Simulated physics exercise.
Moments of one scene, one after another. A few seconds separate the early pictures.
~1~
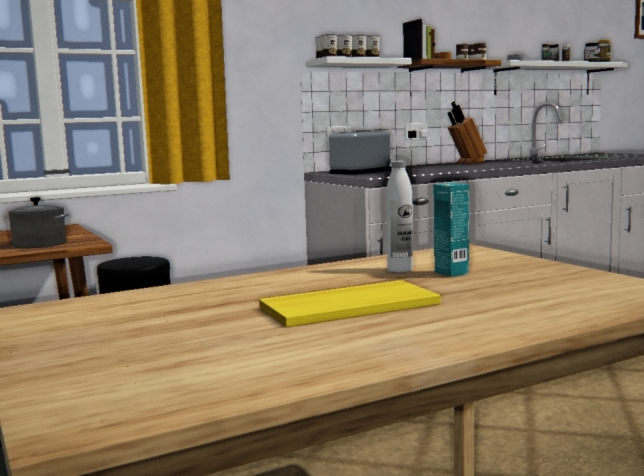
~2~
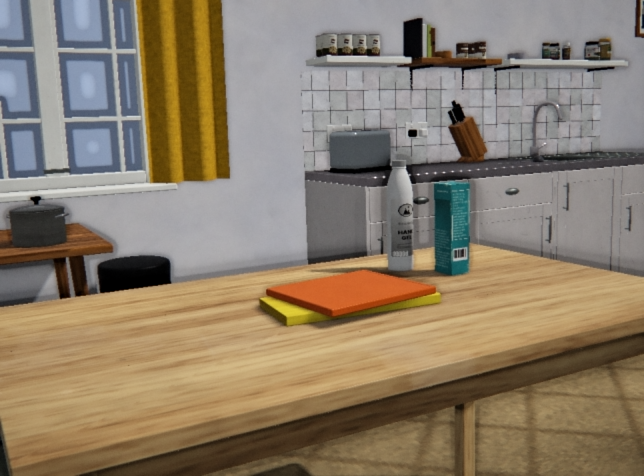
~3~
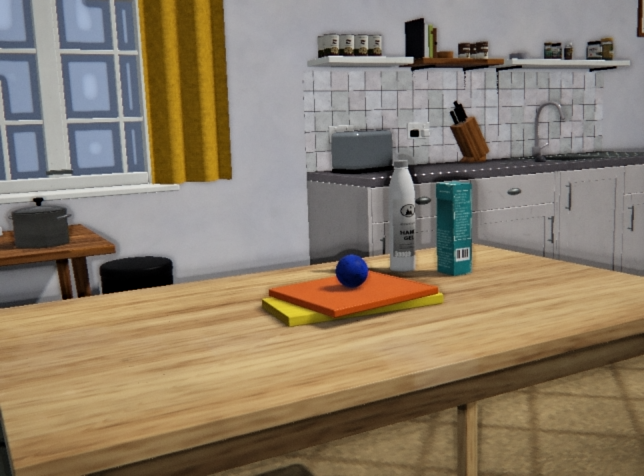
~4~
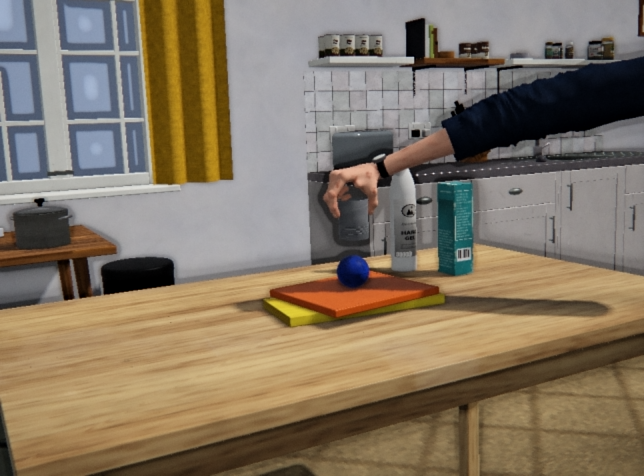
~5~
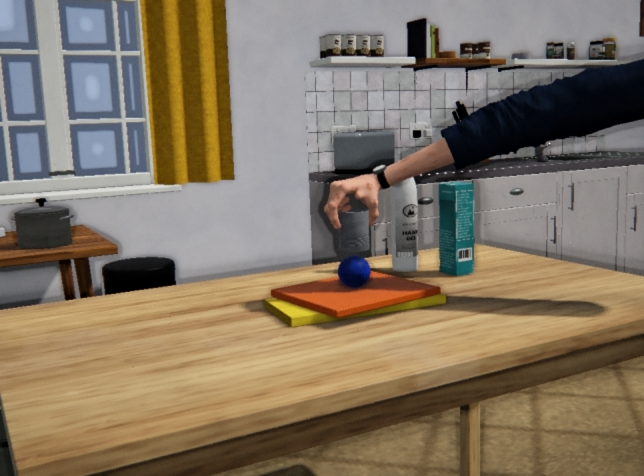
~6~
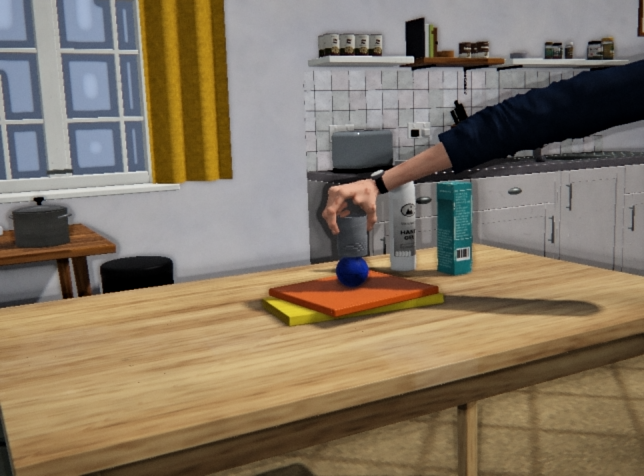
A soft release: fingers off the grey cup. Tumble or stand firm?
I expect something to leave its place.
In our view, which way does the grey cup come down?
As we see it, to our right.
Then, 0.70 s after the last picture, grey cup now fallen.
Then, 1.20 s after the last picture, things are still on the move.
At rest, fallen, grey cup; the other 5 in place. Seen from the same camera at the end, grey cup near (458, 275). The pile comes apart.
